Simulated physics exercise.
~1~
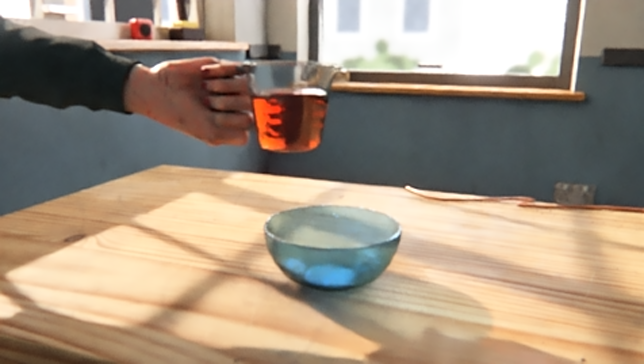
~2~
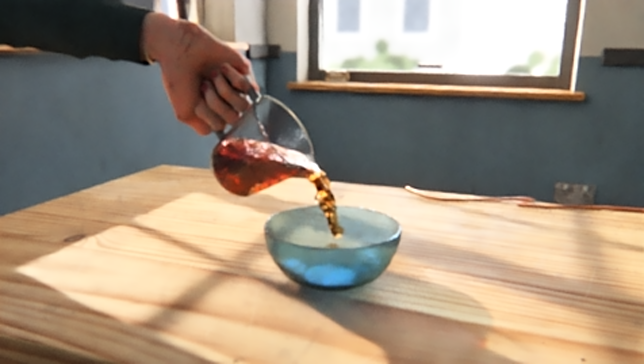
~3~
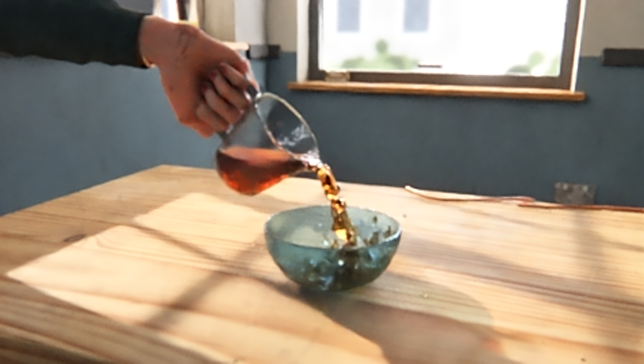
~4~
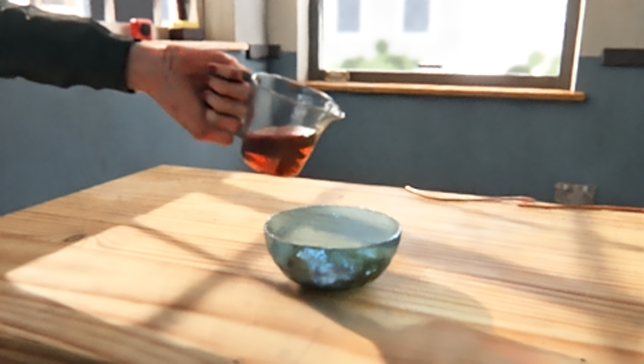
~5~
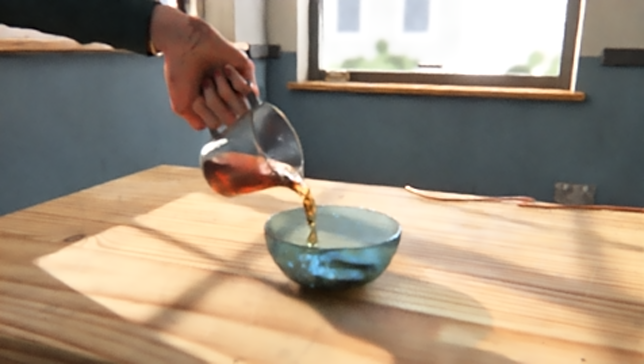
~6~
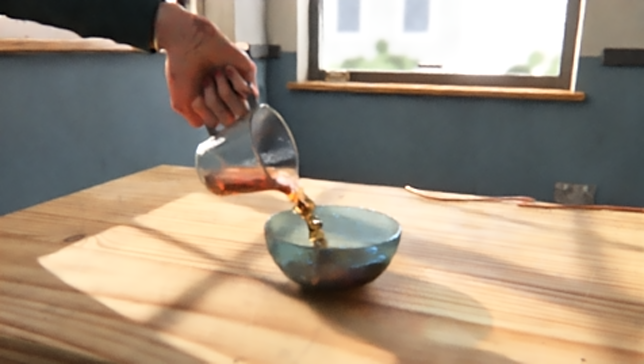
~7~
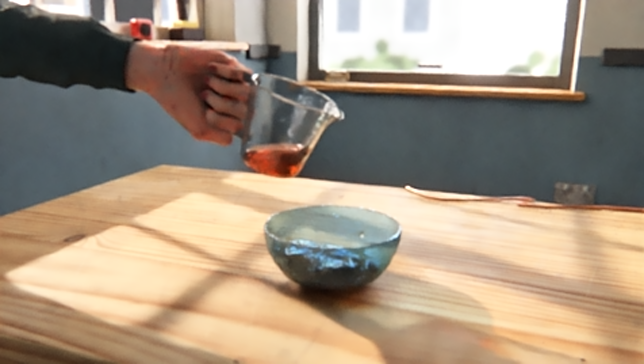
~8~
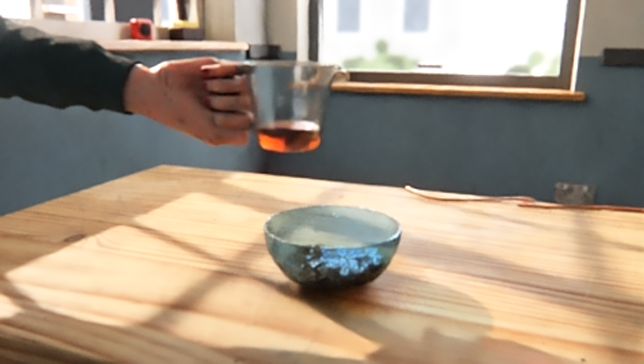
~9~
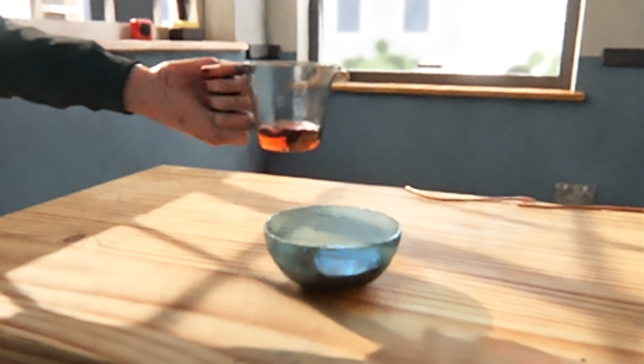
The video shows a hand tipping a glass measuring jug of reddish-brown tea into a blue bowl on a sunlit wooden table, easing back, then pouring again at a steeper tilt, before holding the jug level above the bowl with some tea left in it.
